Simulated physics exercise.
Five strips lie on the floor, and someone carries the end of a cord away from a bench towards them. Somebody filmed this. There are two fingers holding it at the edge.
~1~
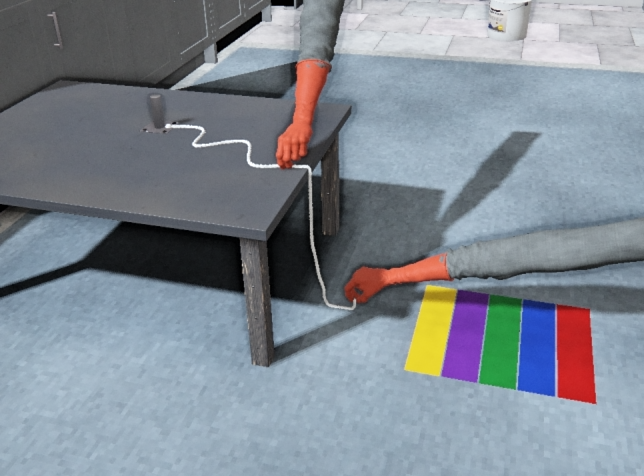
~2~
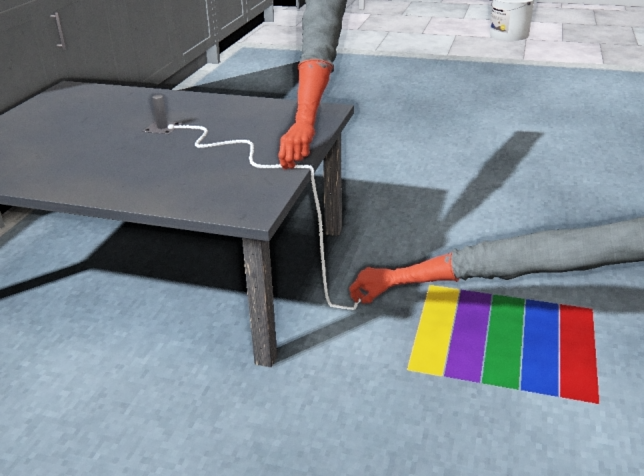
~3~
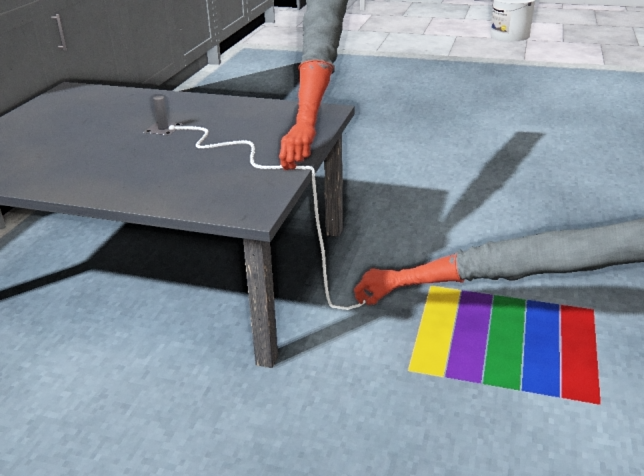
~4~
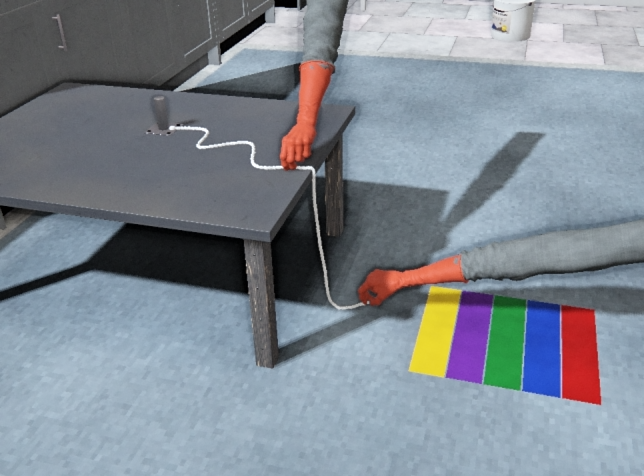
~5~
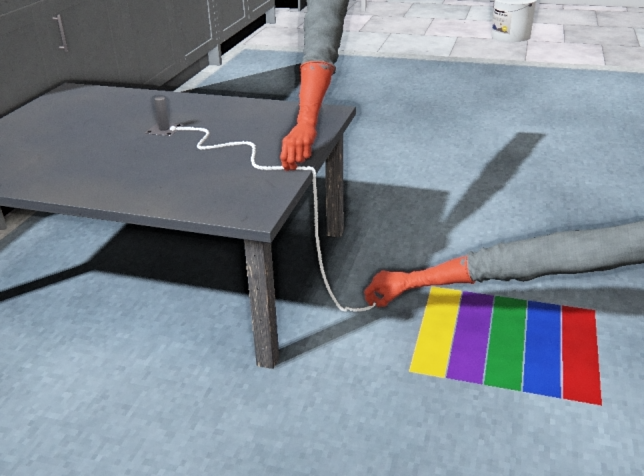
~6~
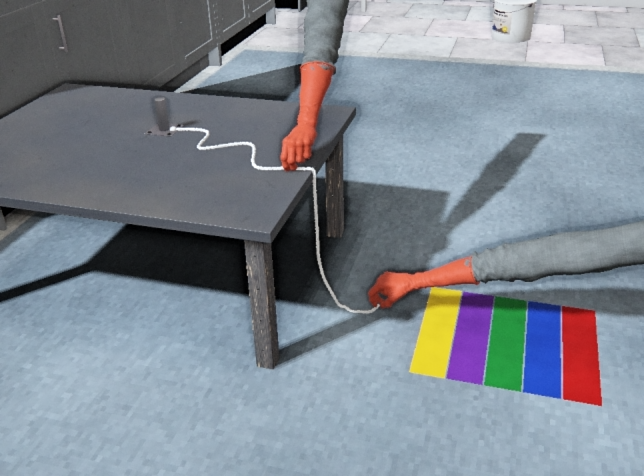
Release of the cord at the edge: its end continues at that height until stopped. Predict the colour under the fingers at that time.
The blue one.
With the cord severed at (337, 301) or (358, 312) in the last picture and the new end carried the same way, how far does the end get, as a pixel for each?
It would be at (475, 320) in the first case and at (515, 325) in the second.
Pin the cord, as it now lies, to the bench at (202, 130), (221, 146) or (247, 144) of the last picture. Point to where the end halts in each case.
First try near (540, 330), second near (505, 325), third near (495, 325).
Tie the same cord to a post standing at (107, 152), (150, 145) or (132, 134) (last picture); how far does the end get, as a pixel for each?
About (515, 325), then (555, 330), then (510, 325).
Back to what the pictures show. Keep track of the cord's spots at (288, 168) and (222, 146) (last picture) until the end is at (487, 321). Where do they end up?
To (327, 207) and (253, 149).
Soon after, end near (487, 321); over purple.
Then, end near (525, 327); over green.
At full stretch, end near (547, 331); over blue. It gets as far as the blue strip.
